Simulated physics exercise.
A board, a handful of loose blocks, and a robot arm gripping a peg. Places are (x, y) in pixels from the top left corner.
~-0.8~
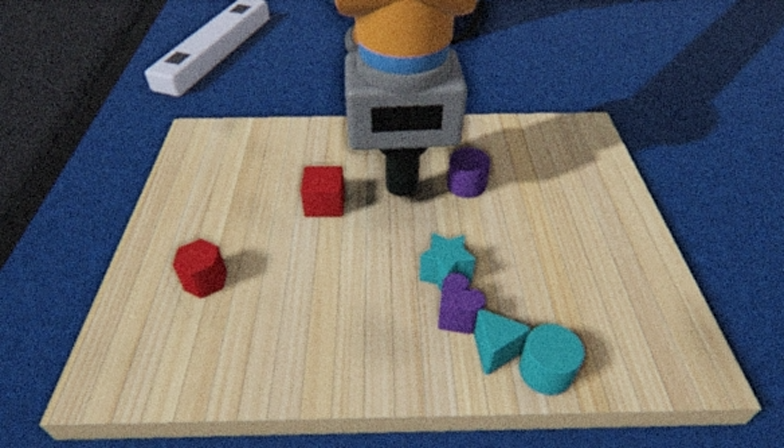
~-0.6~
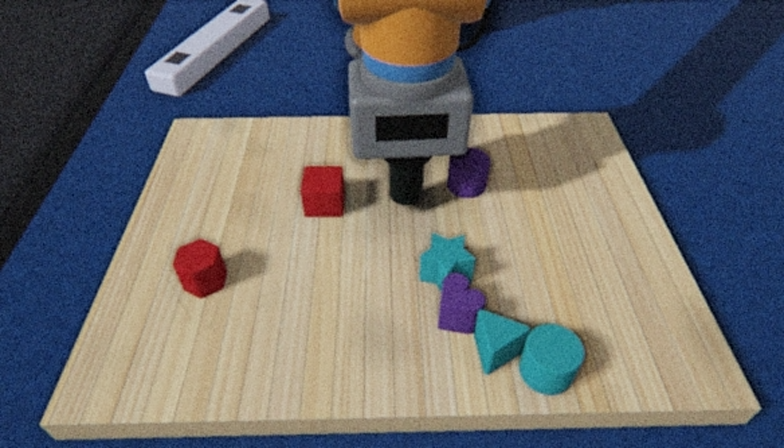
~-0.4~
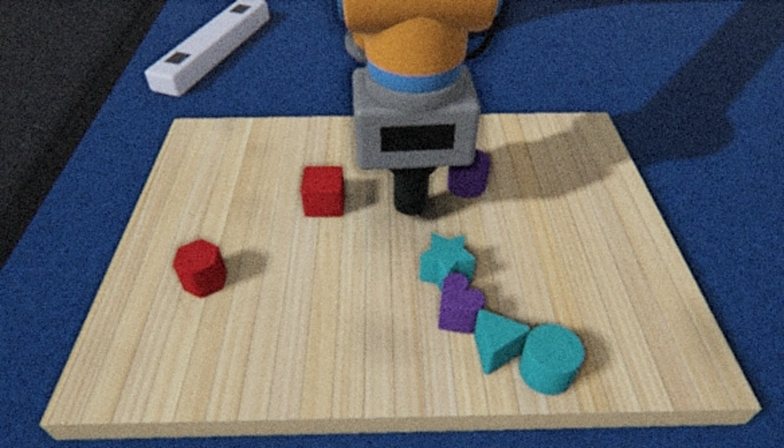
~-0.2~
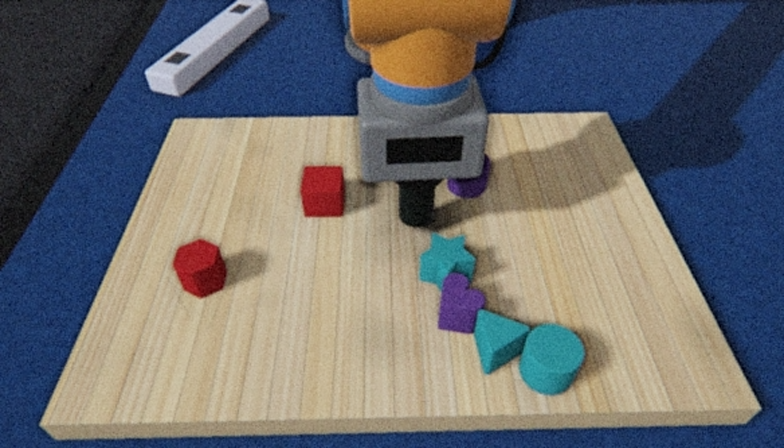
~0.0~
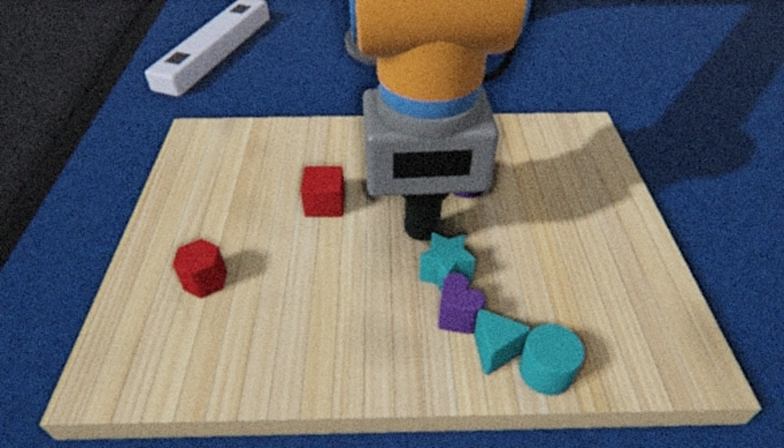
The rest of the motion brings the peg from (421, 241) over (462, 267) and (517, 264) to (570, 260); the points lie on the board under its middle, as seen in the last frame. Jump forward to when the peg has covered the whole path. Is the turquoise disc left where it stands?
Final answer: Yes.
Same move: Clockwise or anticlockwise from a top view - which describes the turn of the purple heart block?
That block twists counter-clockwise.
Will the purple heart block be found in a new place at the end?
Yes.
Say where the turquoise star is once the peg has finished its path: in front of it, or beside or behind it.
The turquoise star won't stay at the front of the peg.
One third of the way, peg (465, 255); turquoise star (461, 276), turned 60° clockwise; purple heart block (461, 309), turned 35° anticlockwise; turquoise triangular block (503, 336), turned 20° anticlockwise.
Two thirds of the way, peg (521, 252); turquoise star (462, 276), turned 65° clockwise; purple heart block (461, 309), turned 35° anticlockwise; turquoise triangular block (503, 336), turned 20° anticlockwise.
At the end, peg (575, 247); turquoise star (462, 276), turned 65° clockwise; purple heart block (461, 309), turned 35° anticlockwise; turquoise triangular block (503, 336), turned 20° anticlockwise; turquoise disc still.
